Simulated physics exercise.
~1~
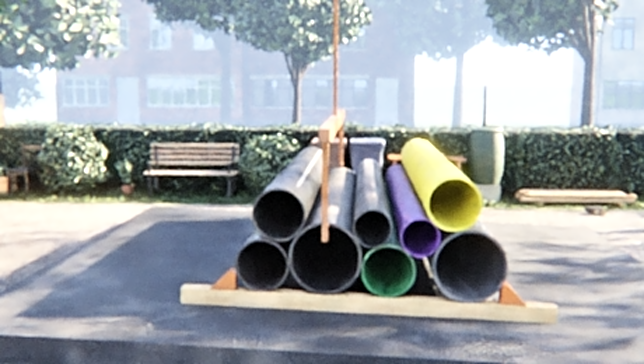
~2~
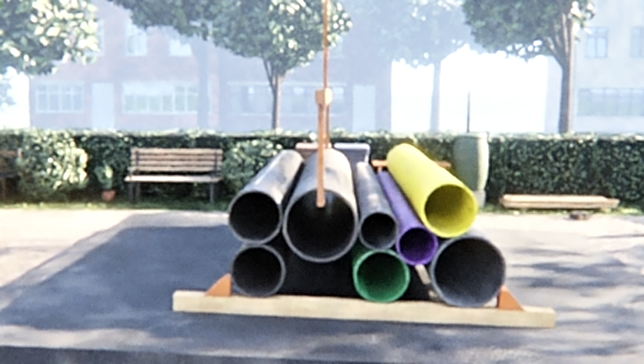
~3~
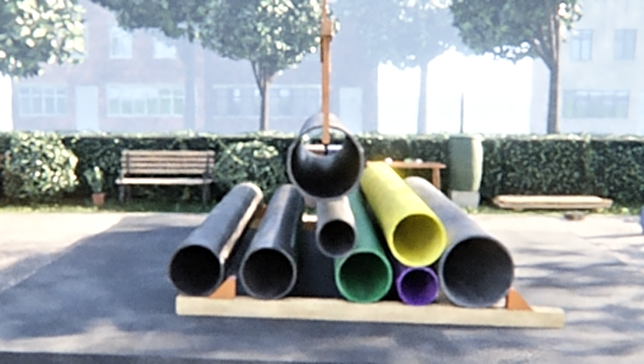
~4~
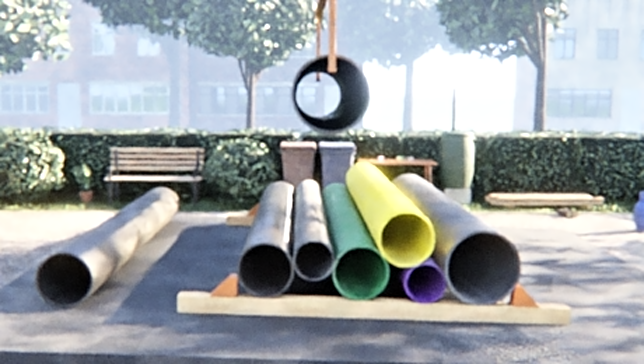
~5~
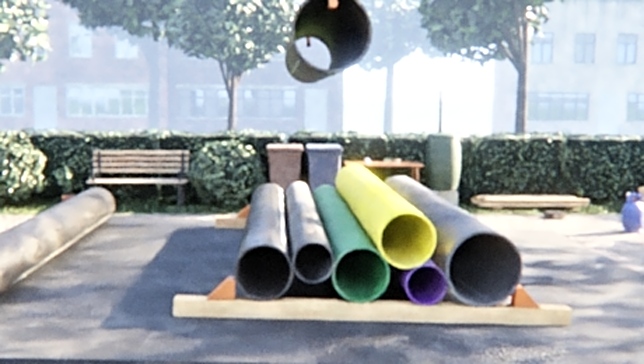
On an asphalt pad, a crane lifts one pipe out and the stack collapses.
